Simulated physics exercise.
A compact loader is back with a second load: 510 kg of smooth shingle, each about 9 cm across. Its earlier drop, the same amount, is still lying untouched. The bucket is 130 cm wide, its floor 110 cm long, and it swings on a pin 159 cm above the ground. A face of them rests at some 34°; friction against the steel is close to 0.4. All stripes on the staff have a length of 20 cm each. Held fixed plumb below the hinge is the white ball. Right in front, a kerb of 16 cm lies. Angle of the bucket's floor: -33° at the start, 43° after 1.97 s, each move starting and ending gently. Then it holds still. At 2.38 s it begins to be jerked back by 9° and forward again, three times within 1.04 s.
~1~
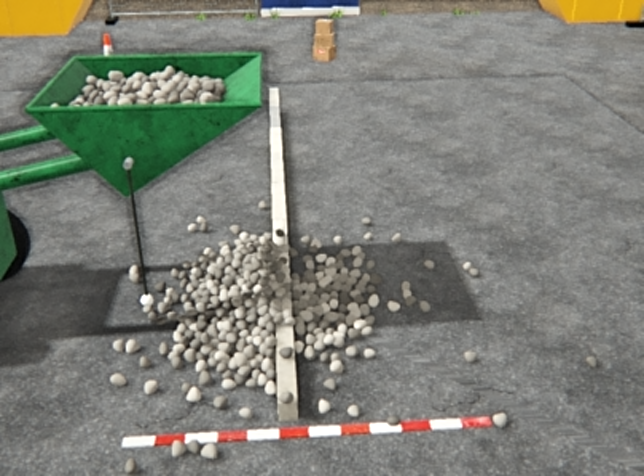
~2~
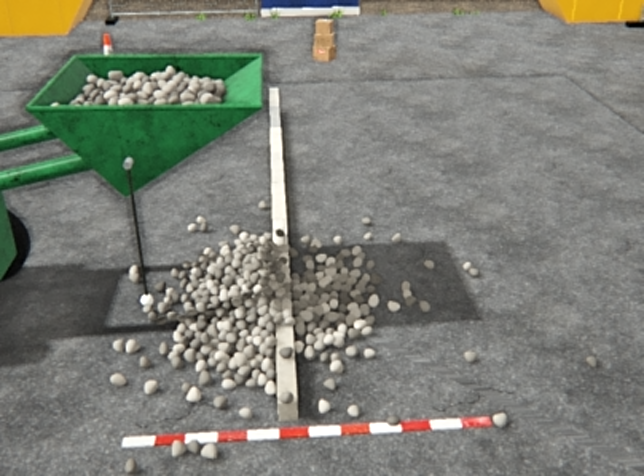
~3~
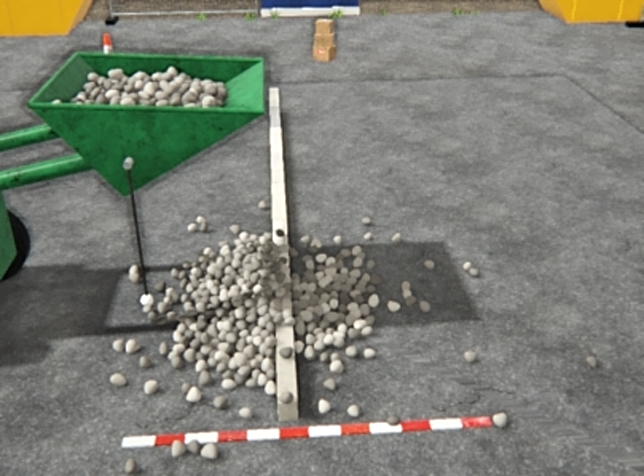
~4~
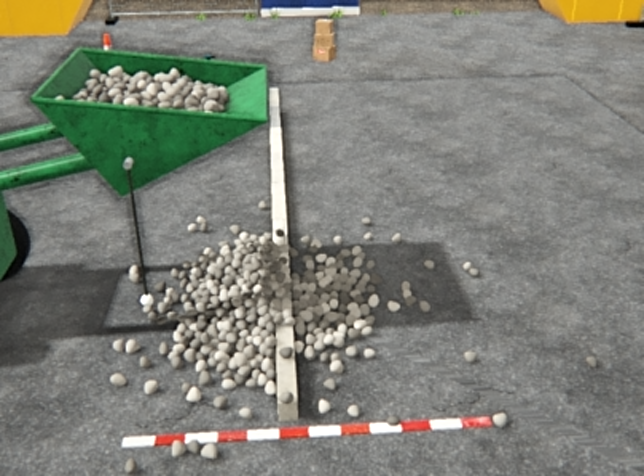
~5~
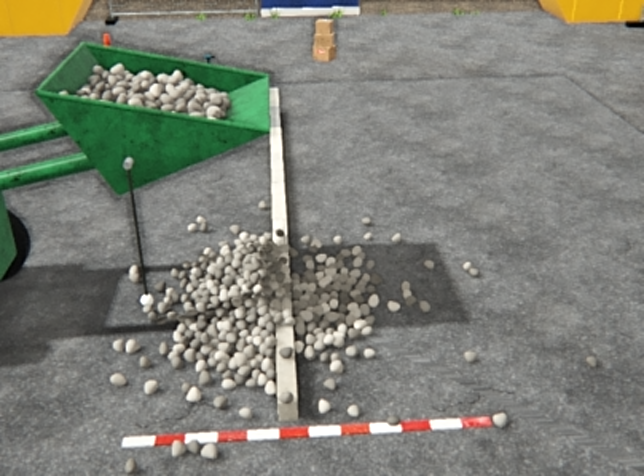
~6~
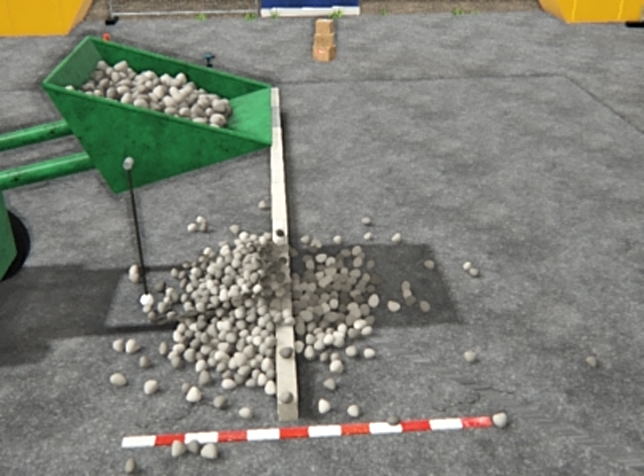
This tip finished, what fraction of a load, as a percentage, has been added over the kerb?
About 81 per cent of a load.
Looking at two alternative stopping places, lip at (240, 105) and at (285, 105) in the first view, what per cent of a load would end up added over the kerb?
I'd say close to 65 per cent for one and close to 95 per cent for the other, in that order.
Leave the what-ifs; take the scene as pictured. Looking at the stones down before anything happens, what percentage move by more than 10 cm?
About 20 %.
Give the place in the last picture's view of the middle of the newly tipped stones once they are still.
The centre sits about (332, 291).
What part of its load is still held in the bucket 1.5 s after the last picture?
Some 15 percent, roughly.
Then, 0.9 s after the last picture the floor is at 31°; in per cent of one load, 95 in the bucket, 83 on this side of the kerb, 22 over the kerb; the foremost stones are at (465, 304).
Then, 1.5 s after the last picture the floor is at 43°; in per cent of one load, 15 in the bucket, 119 on this side of the kerb, 65 over the kerb; the foremost stones are at (465, 304).
Then, 3.3 s after the last picture the floor is at 43°; in per cent of one load, 0 in the bucket, 96 on this side of the kerb, 103 over the kerb; the foremost stones are at (503, 288).
Then, 6.1 s after the last picture the floor is at 43°; in per cent of one load, 0 in the bucket, 96 on this side of the kerb, 103 over the kerb; the foremost stones are at (503, 288). Net gain over the kerb, 81.
